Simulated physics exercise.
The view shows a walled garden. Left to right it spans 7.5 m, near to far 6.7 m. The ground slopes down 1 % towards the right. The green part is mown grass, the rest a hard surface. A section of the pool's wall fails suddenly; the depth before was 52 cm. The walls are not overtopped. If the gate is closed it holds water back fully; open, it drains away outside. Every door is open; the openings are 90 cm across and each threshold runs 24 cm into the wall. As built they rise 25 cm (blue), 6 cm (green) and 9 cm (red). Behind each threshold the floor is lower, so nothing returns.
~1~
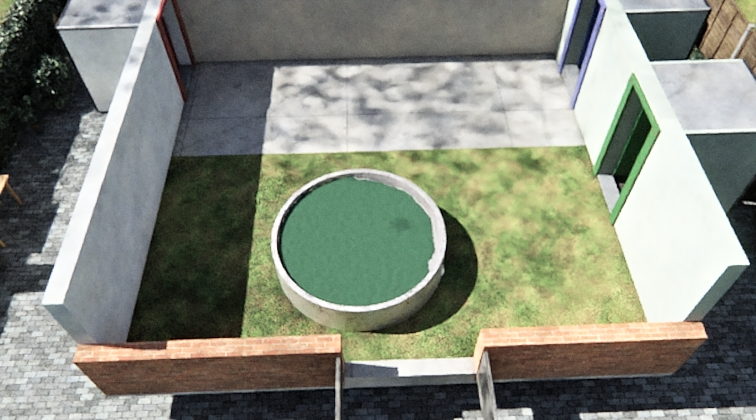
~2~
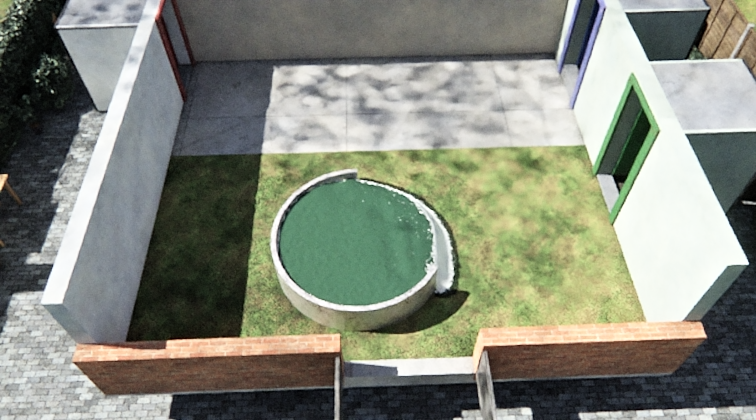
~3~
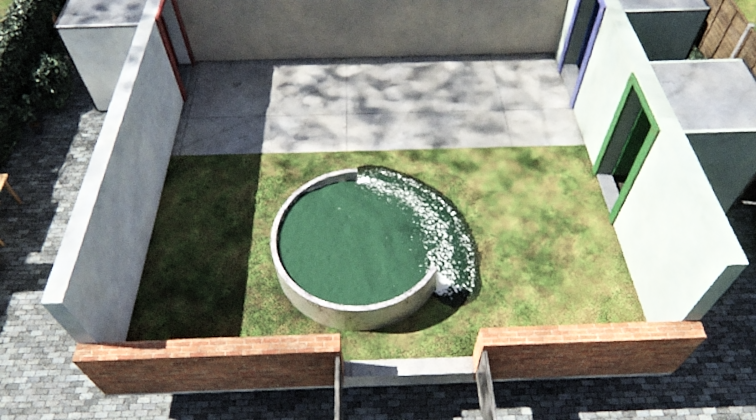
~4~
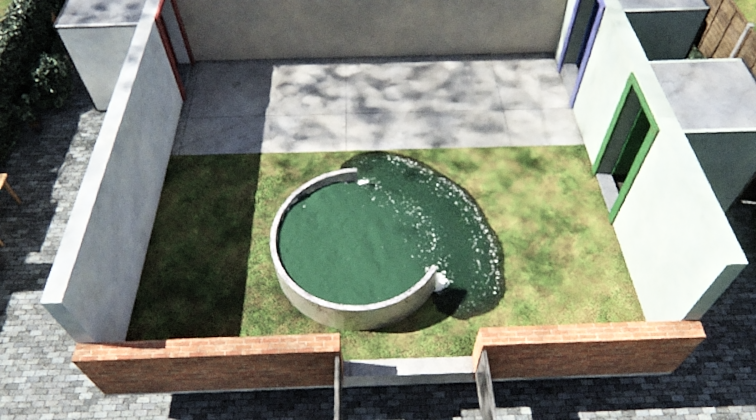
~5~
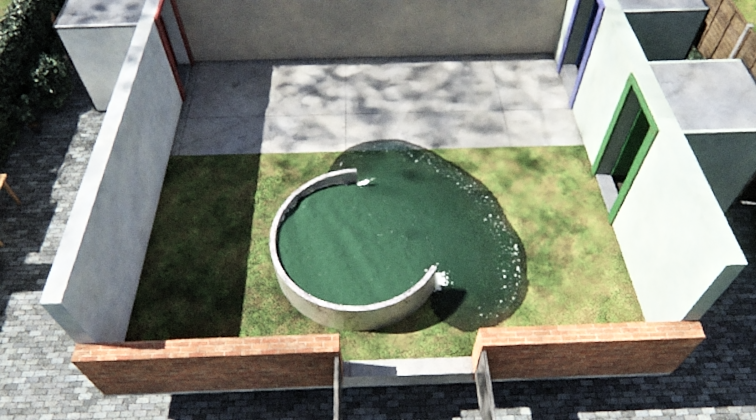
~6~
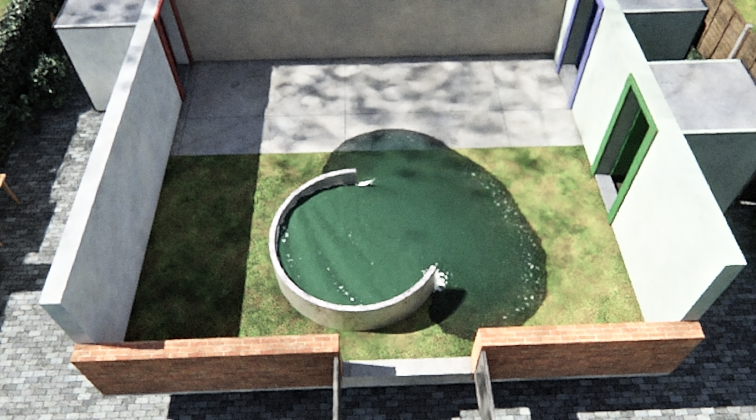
The right side of a round pool's wall gave way in a walled garden, and green water poured out through the gap, spreading widely across the grass and onto the edge of the paving behind.
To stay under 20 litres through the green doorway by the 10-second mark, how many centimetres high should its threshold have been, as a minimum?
Some 15 cm above the ground.
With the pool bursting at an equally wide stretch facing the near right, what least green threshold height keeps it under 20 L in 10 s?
About 7.0 cm.
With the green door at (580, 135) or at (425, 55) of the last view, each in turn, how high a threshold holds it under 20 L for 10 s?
Roughly 11.0 and 7.0 cm.
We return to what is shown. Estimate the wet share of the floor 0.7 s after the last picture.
Some 35 per cent of it.
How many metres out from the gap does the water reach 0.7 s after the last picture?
Some 3.2 m out.
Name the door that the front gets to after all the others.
It is the red one.
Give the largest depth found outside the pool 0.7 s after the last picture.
About 20 cm.
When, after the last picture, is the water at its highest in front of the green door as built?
At about 1.8 s.
Then, 0.7 s after the last picture water covers 35 % of the floor, deepest (20 cm) near (429, 223); it has not reached the green door.
Then, 2.3 s after the last picture water covers 55 % of the floor, deepest (19 cm) near (589, 177); 18 cm at the green door, 52 litres in over its 6 cm threshold.
Then, 9.3 s after the last picture water covers 85 % of the floor, deepest (9 cm) near (640, 327); 9 cm at the green door, 160 litres in over its 6 cm threshold.
At the green door as built, the water peaked near 20 cm, 1.9 s after the last picture.
With a threshold of 13 cm, 33 litres would have come in within the 10 s; with 17.5 cm, 8 litres. So under 20 litres takes about 15 cm.
